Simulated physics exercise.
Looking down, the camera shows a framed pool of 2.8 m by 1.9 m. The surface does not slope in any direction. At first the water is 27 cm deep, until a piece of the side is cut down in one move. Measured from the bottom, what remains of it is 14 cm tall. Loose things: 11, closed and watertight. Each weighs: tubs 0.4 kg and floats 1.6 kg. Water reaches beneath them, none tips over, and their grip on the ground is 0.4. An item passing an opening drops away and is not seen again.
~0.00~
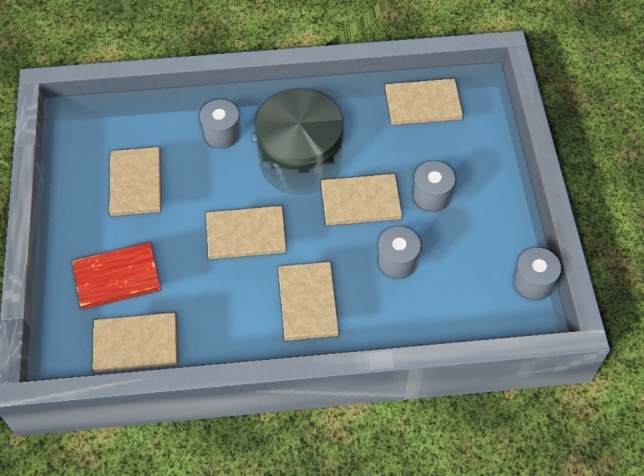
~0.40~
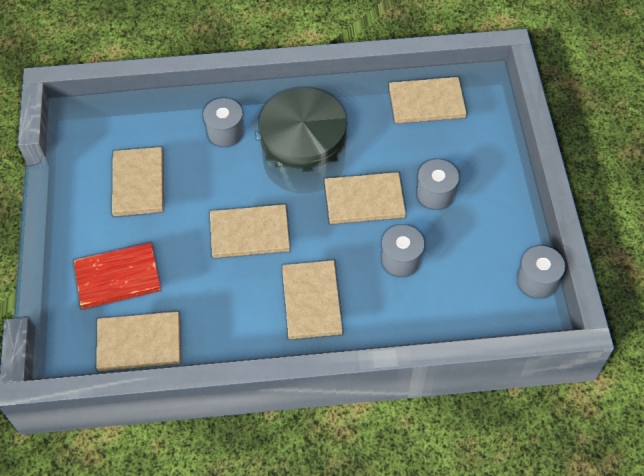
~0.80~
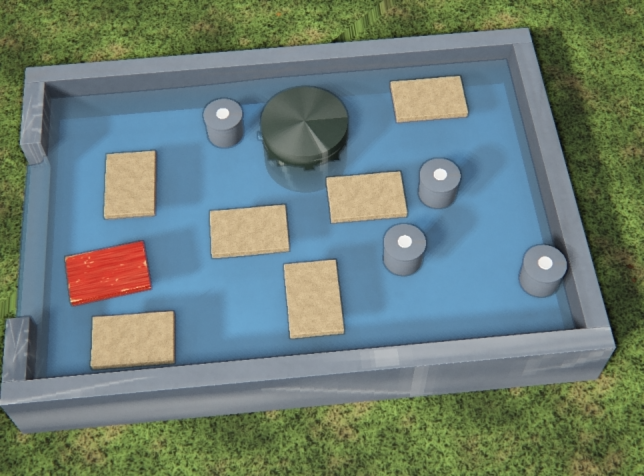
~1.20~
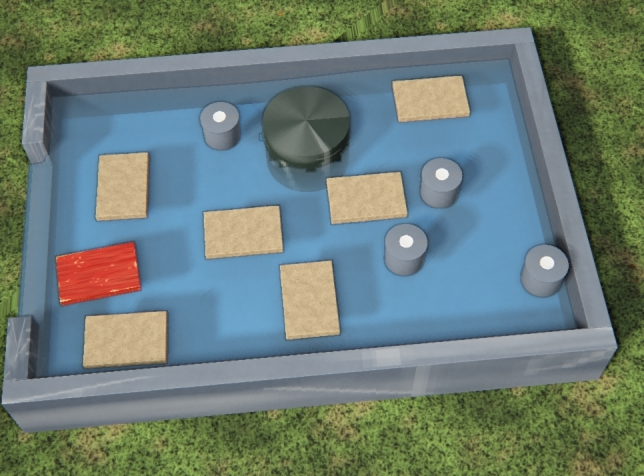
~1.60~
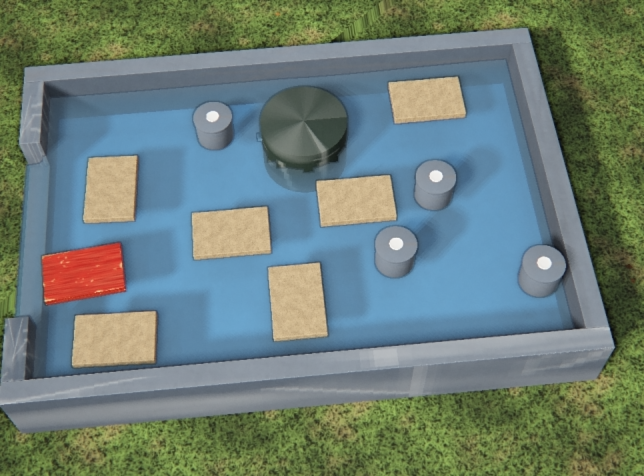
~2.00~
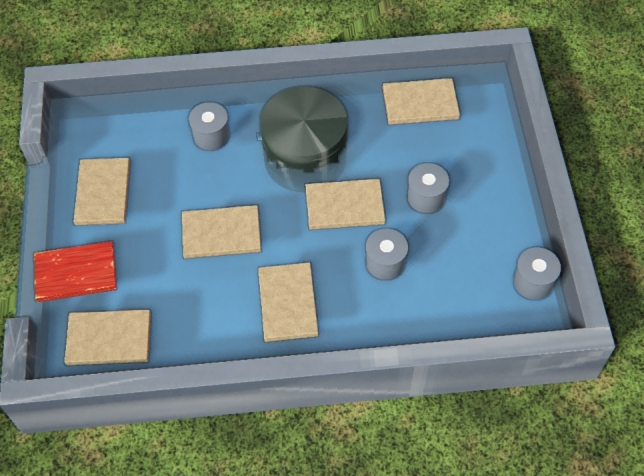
A shallow, grey-walled rectangular pool of blue water sits on grass, seen from above at an angle. A dark green round object stands near the top, with four grey cylinders, six tan rectangular floats spread around it and one red float at the lower left. A gap opens in the left wall, the view shifting very slightly, and the red float and nearby tan ones drift left, followed by more floats and some cylinders.
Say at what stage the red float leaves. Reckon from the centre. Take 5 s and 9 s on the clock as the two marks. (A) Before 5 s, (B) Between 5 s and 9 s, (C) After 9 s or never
Option A: Before 5 s.
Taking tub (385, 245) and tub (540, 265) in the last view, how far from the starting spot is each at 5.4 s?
First one 20 cm, second one 10 cm.
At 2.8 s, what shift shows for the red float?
Shift by then: About 50 cm.
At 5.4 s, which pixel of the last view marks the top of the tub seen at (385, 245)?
The top is close to pixel (361, 253).
After 2.8 s the red float is near (38, 269), 0.5 m from its start, afloat; 0 of 11 are out; 11 afloat.
After 5.4 s the red float has gone out (at 3.0 s); 1 of 11 are out; 10 afloat.
After 8.0 s the red float has gone out (at 3.0 s); 1 of 11 are out; 10 afloat.
After 12.0 s the red float has gone out (at 3.0 s); 1 of 11 are out; 10 afloat.
